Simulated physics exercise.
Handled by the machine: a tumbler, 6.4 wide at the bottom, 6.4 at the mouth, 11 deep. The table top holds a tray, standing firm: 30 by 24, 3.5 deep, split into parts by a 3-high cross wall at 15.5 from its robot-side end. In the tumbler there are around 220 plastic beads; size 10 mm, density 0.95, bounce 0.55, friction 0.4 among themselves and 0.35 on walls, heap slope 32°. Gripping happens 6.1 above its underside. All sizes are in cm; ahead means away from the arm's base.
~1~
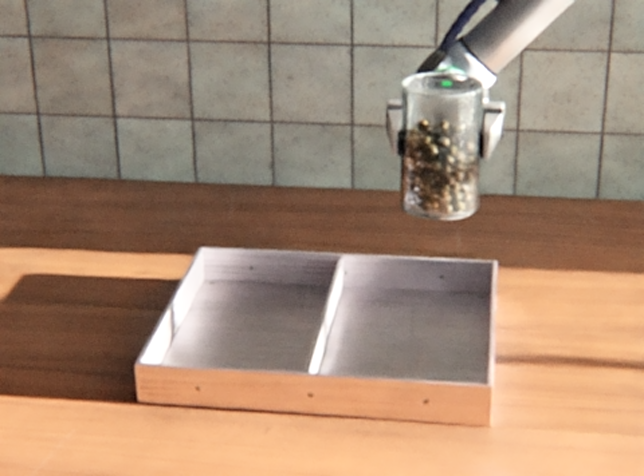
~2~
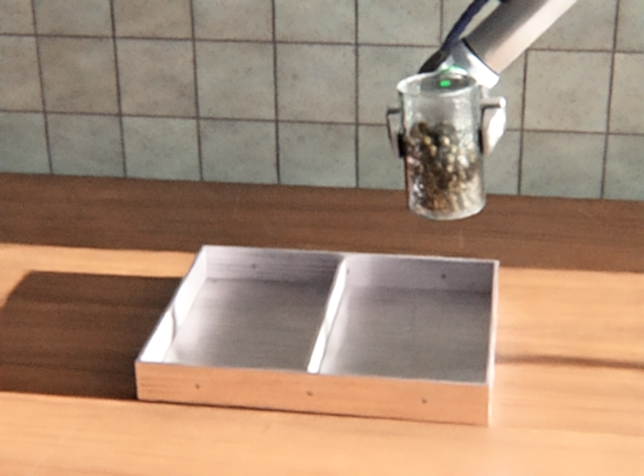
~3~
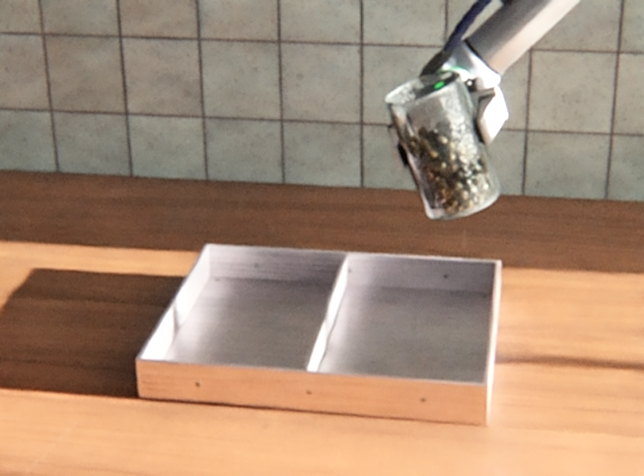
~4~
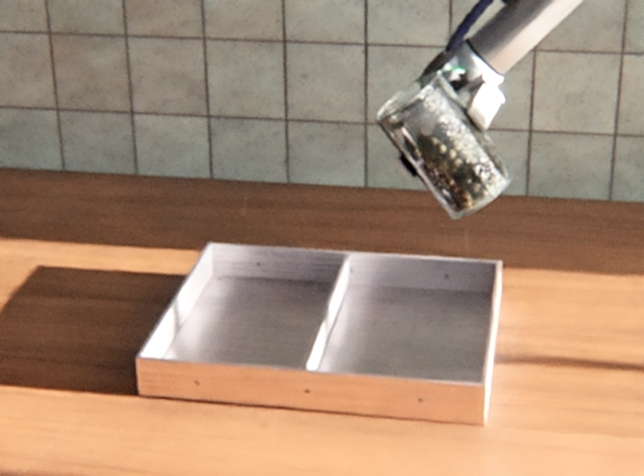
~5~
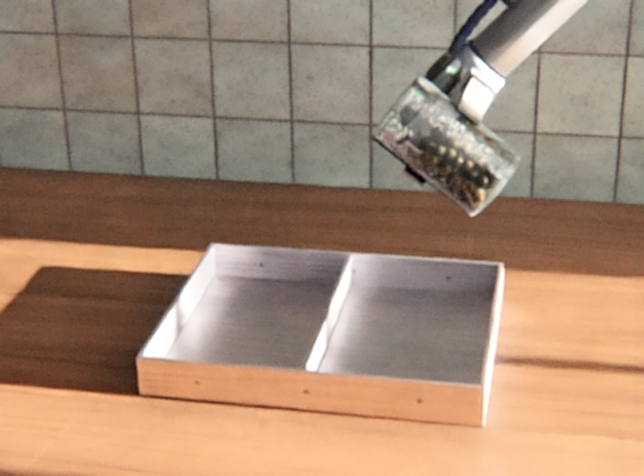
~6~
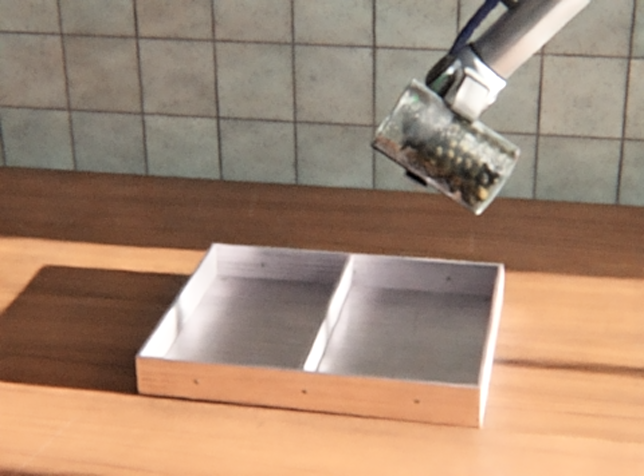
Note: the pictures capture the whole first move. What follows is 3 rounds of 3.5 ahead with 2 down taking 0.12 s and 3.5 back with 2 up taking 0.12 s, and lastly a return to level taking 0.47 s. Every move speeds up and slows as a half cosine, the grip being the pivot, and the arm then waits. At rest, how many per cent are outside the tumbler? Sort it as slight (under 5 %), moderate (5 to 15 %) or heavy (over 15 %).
It counts as slight.
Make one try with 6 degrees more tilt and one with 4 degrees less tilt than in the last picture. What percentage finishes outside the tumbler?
About 5 per cent for the first try and 0 per cent for the second.
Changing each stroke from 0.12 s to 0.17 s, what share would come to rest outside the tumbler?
It would be some 0 %.
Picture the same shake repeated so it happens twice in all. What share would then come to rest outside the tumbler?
About 0 per cent, then.
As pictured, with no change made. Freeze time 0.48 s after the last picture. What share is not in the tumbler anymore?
I'd say some 0 percent.
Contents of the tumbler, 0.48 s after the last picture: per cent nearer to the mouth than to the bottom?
25 %.
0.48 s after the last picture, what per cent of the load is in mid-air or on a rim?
Logged share: Close to 0 per cent.
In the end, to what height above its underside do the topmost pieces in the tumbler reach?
I'd say near 8.5 cm from the bottom.
Then, 0.48 s later, tilted 58° forward, highest piece 22 above the table; 215 in the tumbler.
Then, 0.95 s later, tilted 30° forward, highest piece 22 above the table; 215 in the tumbler.
Then, 1.39 s later, level, highest piece 24 above the table; 215 in the tumbler.
Then, 2.44 s later, level, highest piece 24 above the table; 215 in the tumbler.
At rest, 215 in the tumbler. That is 0 % outside the tumbler.
